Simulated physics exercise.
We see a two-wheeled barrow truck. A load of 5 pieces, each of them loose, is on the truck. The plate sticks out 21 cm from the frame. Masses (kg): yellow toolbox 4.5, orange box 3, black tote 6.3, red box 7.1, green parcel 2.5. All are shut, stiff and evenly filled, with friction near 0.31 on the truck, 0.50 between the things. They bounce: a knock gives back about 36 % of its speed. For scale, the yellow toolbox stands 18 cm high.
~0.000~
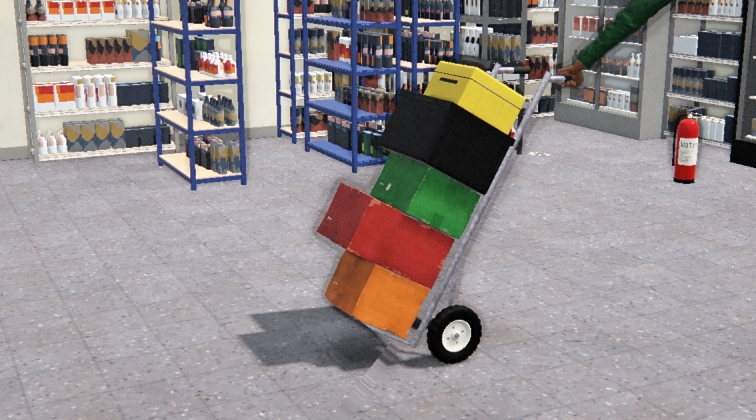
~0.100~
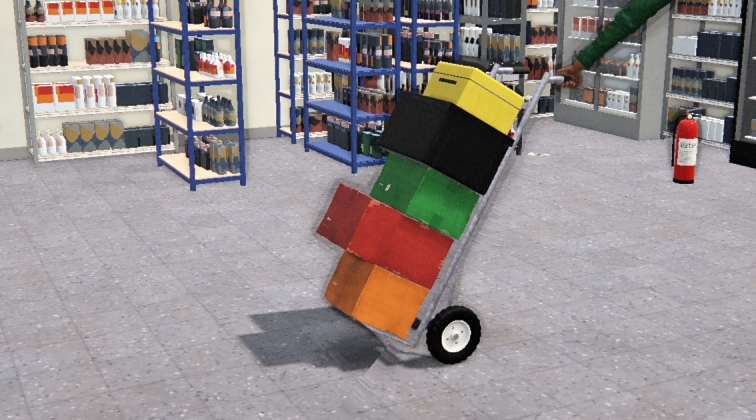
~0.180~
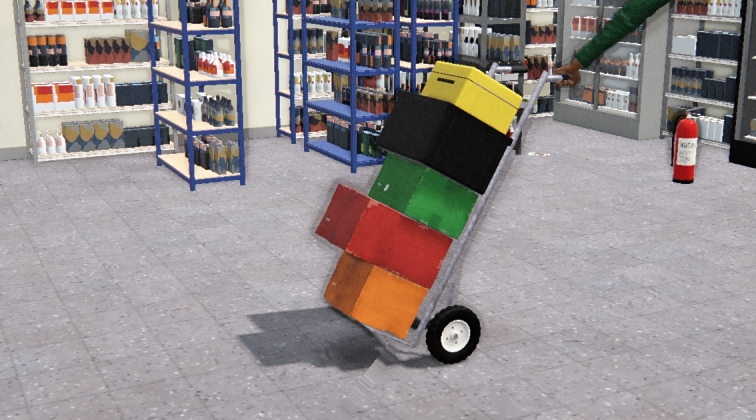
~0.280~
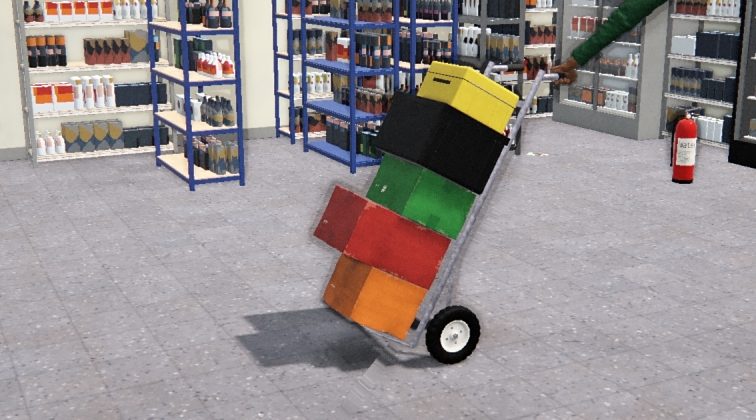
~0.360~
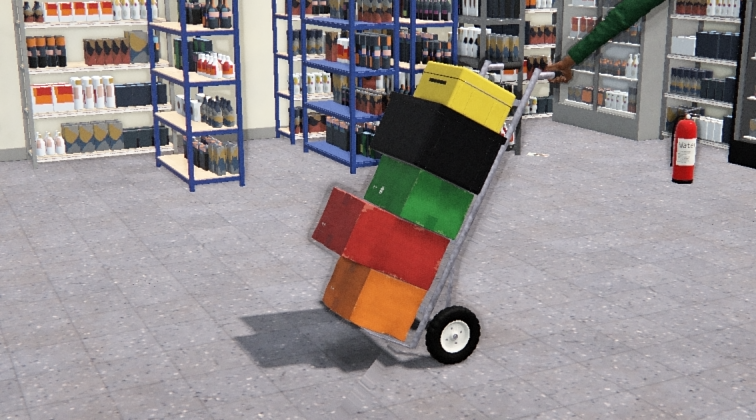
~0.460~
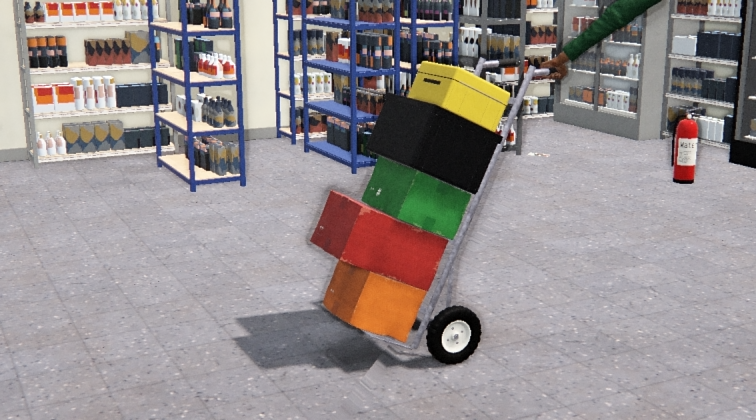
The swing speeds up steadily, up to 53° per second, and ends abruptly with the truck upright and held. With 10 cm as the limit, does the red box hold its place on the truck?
The red box gets shifted.
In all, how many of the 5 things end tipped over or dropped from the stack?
That comes to 5.
After 1.46 s, truck upright; red box 14° off its base near (331, 280); yellow toolbox 14° off its base; black tote 14° off its base.
After 1.86 s, truck upright; yellow toolbox and black tote now dropped from the stack; red box 41° off its base near (293, 298); green parcel 41° off its base.
After 2.16 s, truck upright; red box and green parcel now dropped from the stack; orange box on its side.
In the end (3.3 s), dropped from the stack, yellow toolbox, black tote, red box and green parcel; toppled on the truck, orange box. At the end, from the last picture's camera, red box near (244, 327).
